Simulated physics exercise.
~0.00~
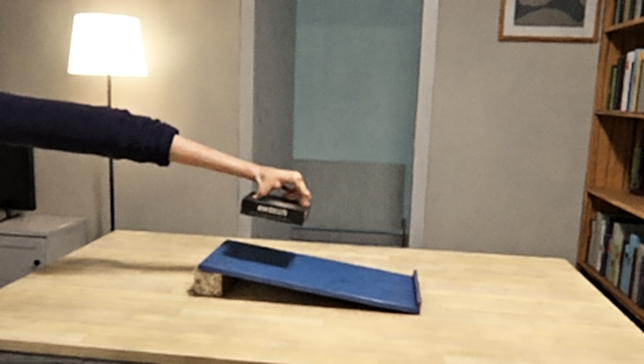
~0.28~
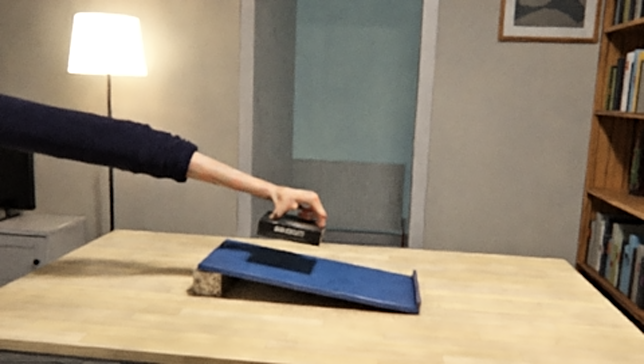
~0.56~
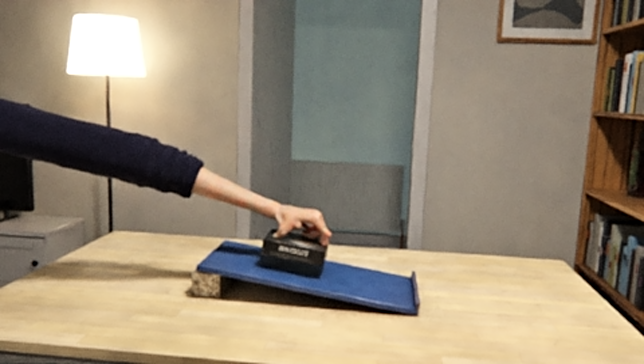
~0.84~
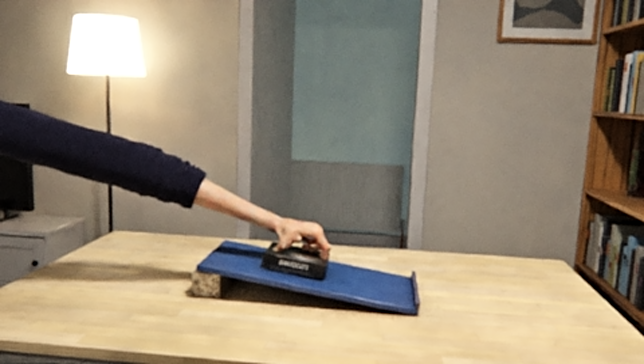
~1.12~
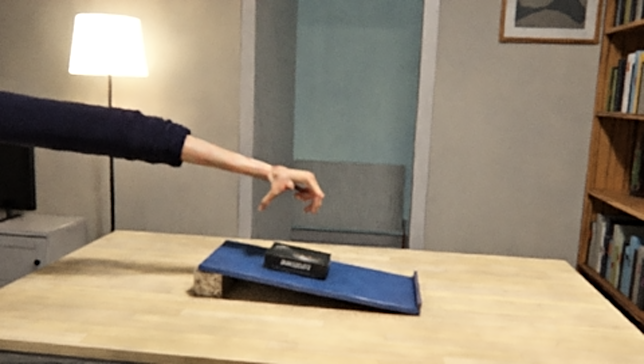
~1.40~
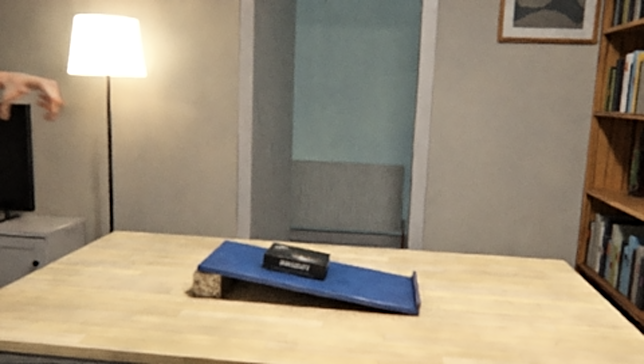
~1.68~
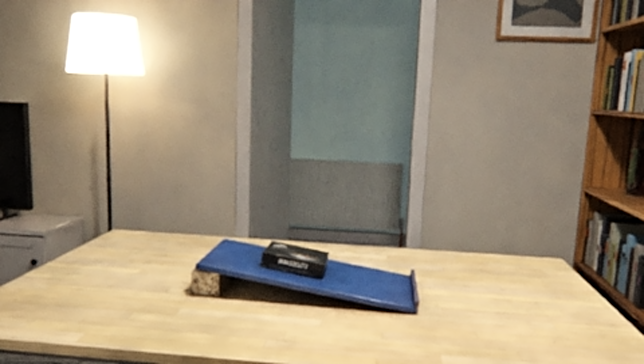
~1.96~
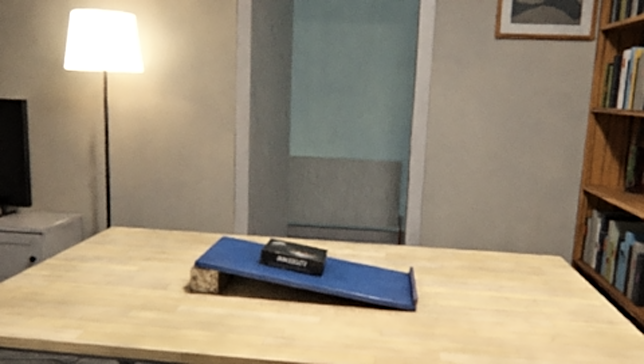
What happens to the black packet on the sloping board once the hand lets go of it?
It stays where it was put on the sloping blue board.
